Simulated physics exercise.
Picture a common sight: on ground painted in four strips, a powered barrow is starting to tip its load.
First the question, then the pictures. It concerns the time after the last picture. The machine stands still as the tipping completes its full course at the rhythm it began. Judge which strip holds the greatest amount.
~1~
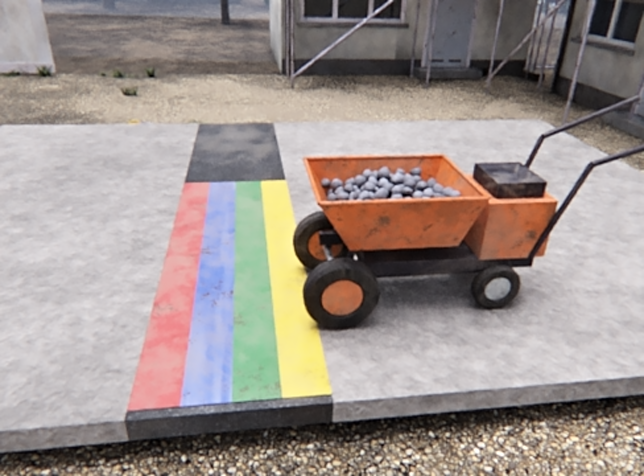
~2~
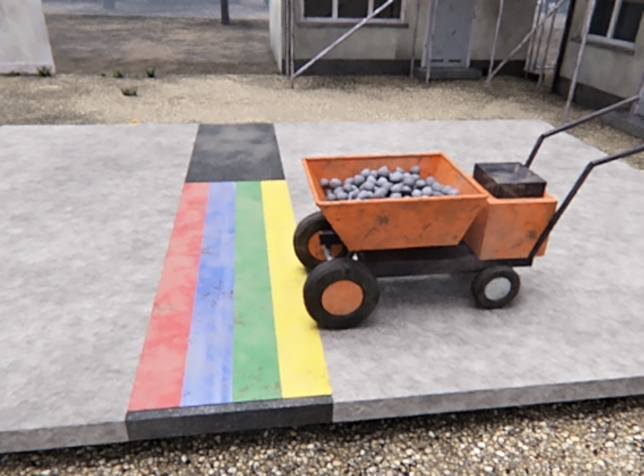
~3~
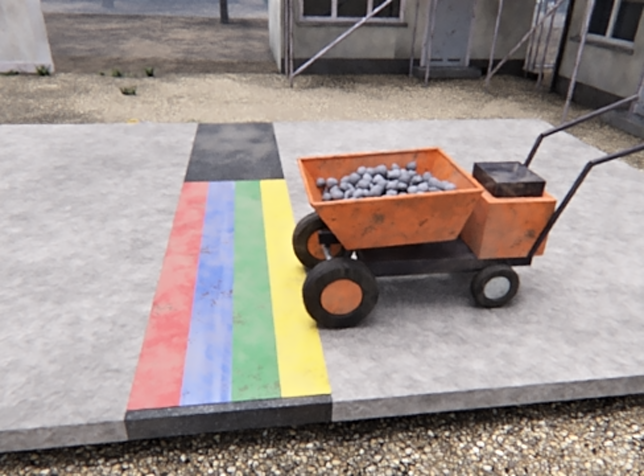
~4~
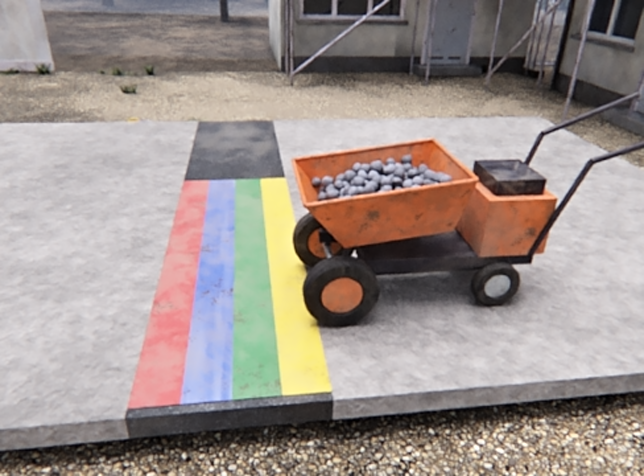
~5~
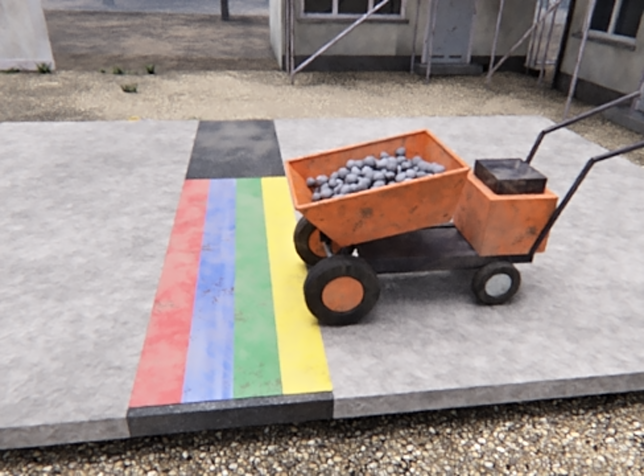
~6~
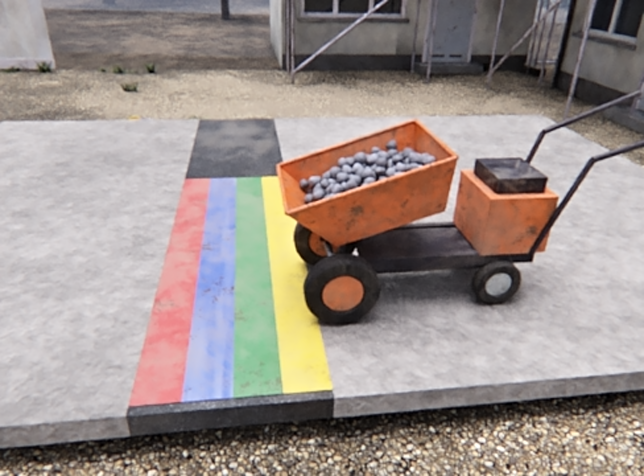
Greatest amount: The blue strip.
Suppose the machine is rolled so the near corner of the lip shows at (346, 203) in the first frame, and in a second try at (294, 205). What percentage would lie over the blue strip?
Near 30 % and 30 %.
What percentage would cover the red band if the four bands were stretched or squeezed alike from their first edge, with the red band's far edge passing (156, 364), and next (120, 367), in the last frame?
Shares: Near 30 %; near 20 %.
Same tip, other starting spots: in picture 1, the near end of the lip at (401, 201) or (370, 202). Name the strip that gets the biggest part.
Place 1 - the strip in yellow; place 2 - the green strip.
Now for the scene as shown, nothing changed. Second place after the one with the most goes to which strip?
Second: Red.
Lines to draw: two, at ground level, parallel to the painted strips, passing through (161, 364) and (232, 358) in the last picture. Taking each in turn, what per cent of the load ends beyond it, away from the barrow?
Around 30 percent for the first and 90 percent for the second.
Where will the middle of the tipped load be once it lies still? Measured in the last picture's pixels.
Last view, centre at rest - approx. (196, 294).
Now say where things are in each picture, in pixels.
Lip of the skip at (320, 204), level; top of the load at (388, 190), round cobbles; yellow strip at (301, 353); green strip at (256, 356); blue strip at (210, 360); red strip at (162, 363), in the first frame.
Lip of the skip at (318, 205), level; top of the load at (397, 197), in the second frame.
Lip of the skip at (313, 205), tipped barely; top of the load at (393, 194), in the third frame.
Lip of the skip at (306, 206), tipped a little; top of the load at (403, 181), in the fourth frame.
Lip of the skip at (297, 209), tipped a little; top of the load at (404, 178), in the fifth frame.
Lip of the skip at (287, 214), tipped clearly; top of the load at (396, 172); yellow strip at (302, 349); green strip at (257, 352); blue strip at (211, 356); red strip at (163, 359), in the sixth frame.
Soon, skip tipped steeply; all in the skip.
A while on, skip tipped right over; most in the skip; a small part over the blue strip; a stray few over the red strip; a stray few falling.
Towards the end, skip tipped right over; about a third in the skip; a stray few over the green strip; about a third over the blue strip; about a quarter over the red strip; a small part off the paint.
Finally, skip tipped right over; a stray few over the yellow strip; a small part over the green strip; about a third over the blue strip; about a quarter over the red strip; about a quarter off the paint.
